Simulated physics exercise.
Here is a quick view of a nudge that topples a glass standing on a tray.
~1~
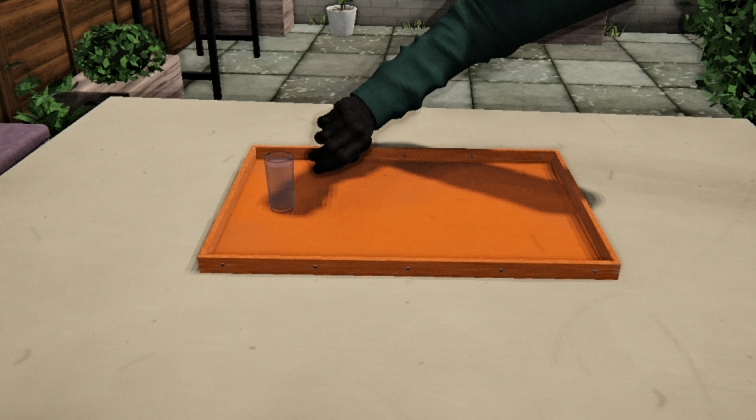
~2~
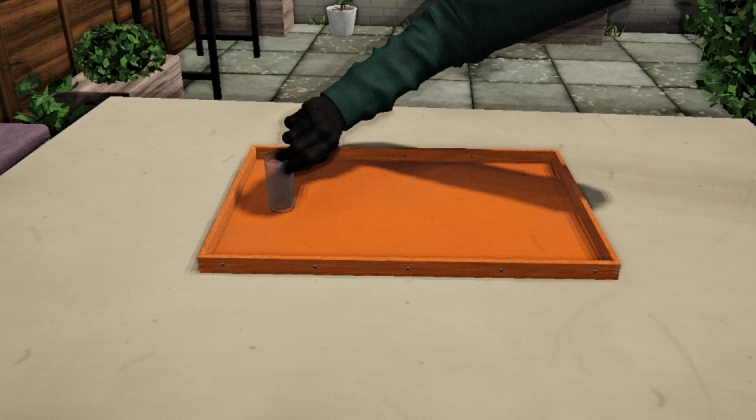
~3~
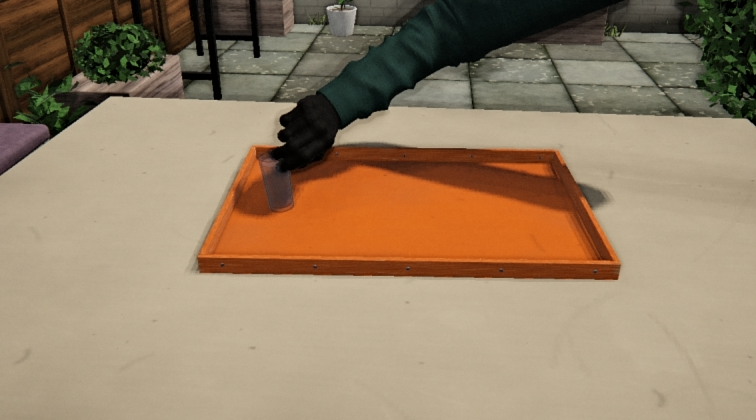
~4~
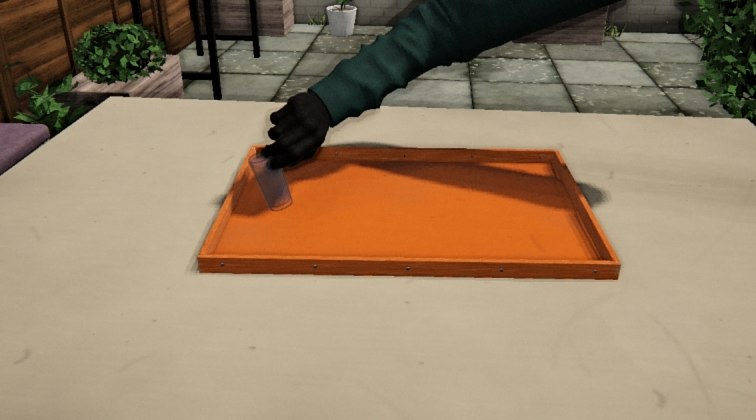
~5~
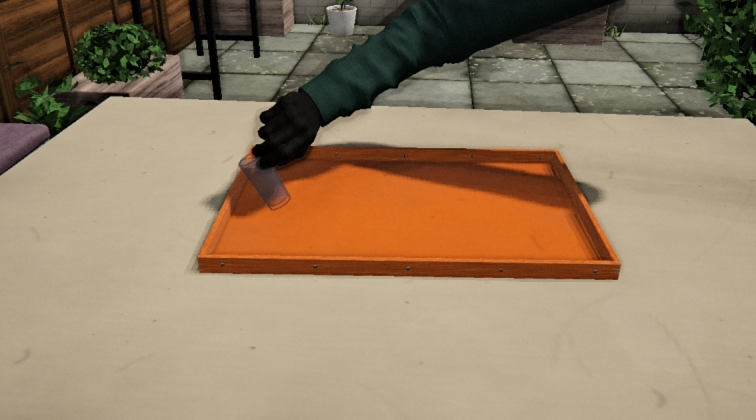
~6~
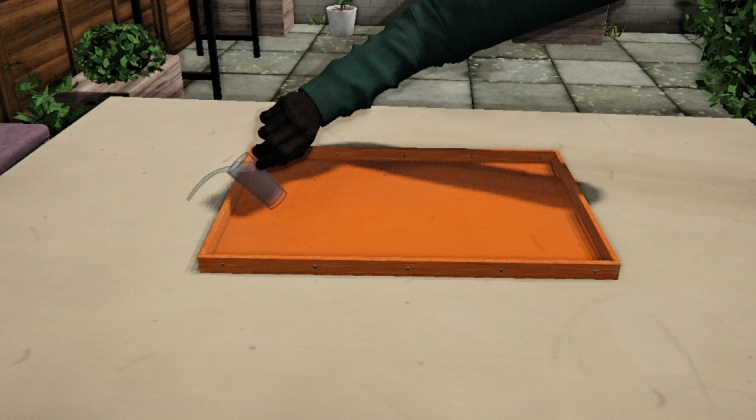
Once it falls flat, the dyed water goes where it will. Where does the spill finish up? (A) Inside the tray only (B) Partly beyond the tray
The answer is B.
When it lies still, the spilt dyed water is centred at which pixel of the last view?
The centre settles near (80, 212) in the last view.
A moment on, the glass lies across the rim; the puddle covers about as much as a plate; it spreads outside the tray.
Further on, the puddle covers about as much as a plate; it spreads outside the tray.
When it is over, the puddle covers about as much as a plate; it spreads outside the tray.
